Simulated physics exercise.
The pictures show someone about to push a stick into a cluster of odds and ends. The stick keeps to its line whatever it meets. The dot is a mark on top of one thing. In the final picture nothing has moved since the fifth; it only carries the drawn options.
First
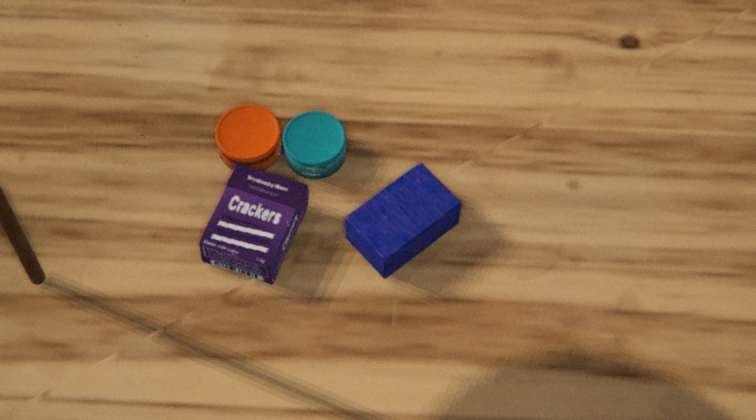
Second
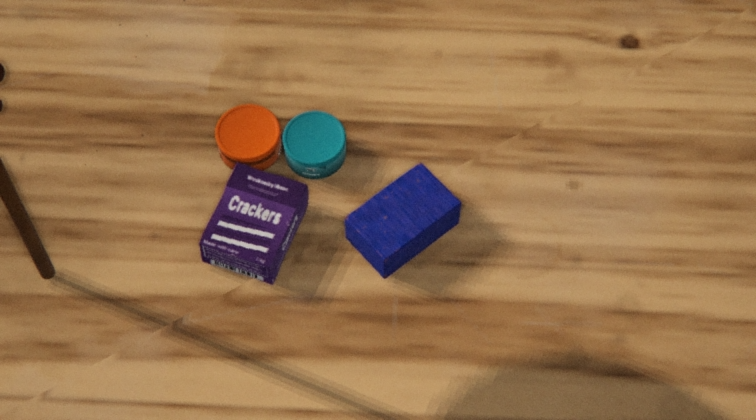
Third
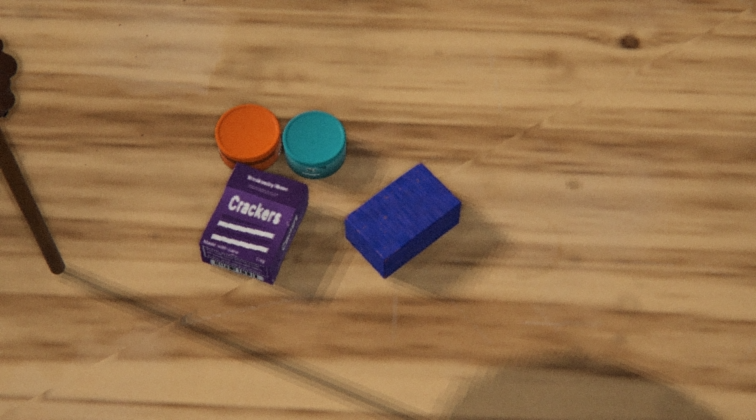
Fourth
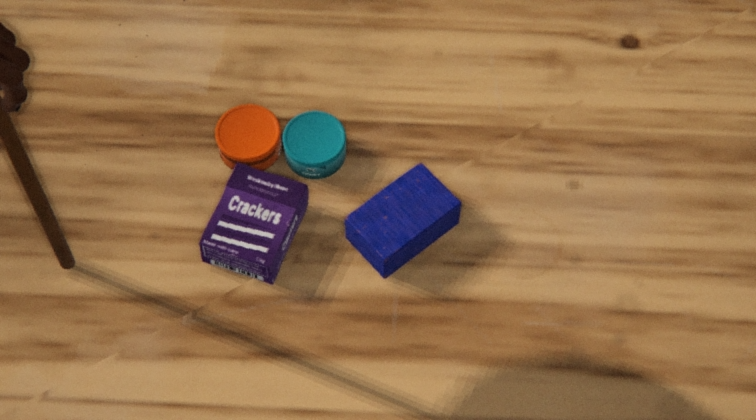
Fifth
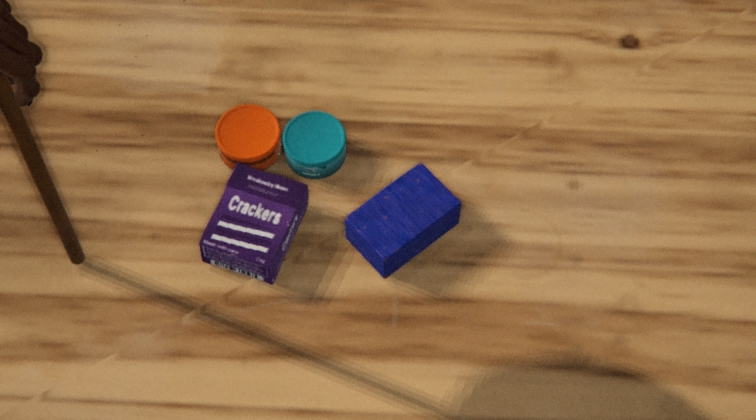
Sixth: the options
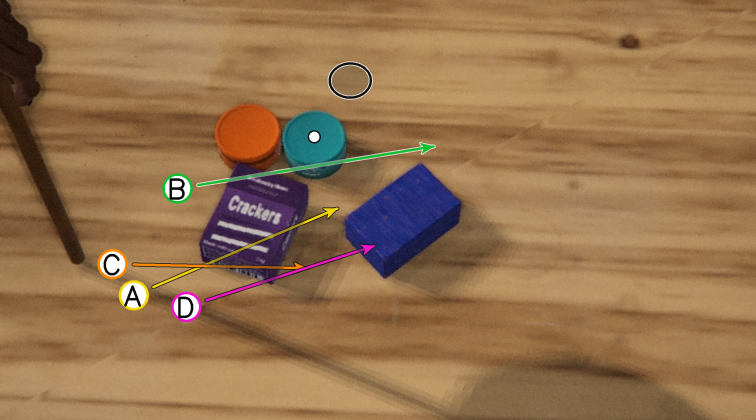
A hand holding a brown stick moves slightly right toward a still group of small objects.
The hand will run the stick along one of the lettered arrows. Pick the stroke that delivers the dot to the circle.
Stroke A brings the dot into the ring.
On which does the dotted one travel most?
A.
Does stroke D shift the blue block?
Yes.
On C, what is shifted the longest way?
It is the purple box.
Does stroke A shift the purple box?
On that stroke, yes.
On the marked copy, A from (153, 287) to (337, 208); B from (198, 185) to (434, 146); C from (134, 265) to (307, 268); D from (206, 300) to (375, 246); the ring at (350, 81); the white dot at (314, 137).
With A. Early on, foot of the stick (221, 260); turquoise jar (315, 146); purple box (271, 213).
Further on, foot of the stick (288, 231); turquoise jar (339, 113); purple box (328, 181).
At the end, foot of the stick (337, 209); turquoise jar (351, 87); purple box (355, 152); the dot on the turquoise jar is in the ring.
As for the rest, B leaves the dotted thing at (363, 118); C leaves the dotted thing at (315, 127); D leaves the dotted thing at (315, 141).
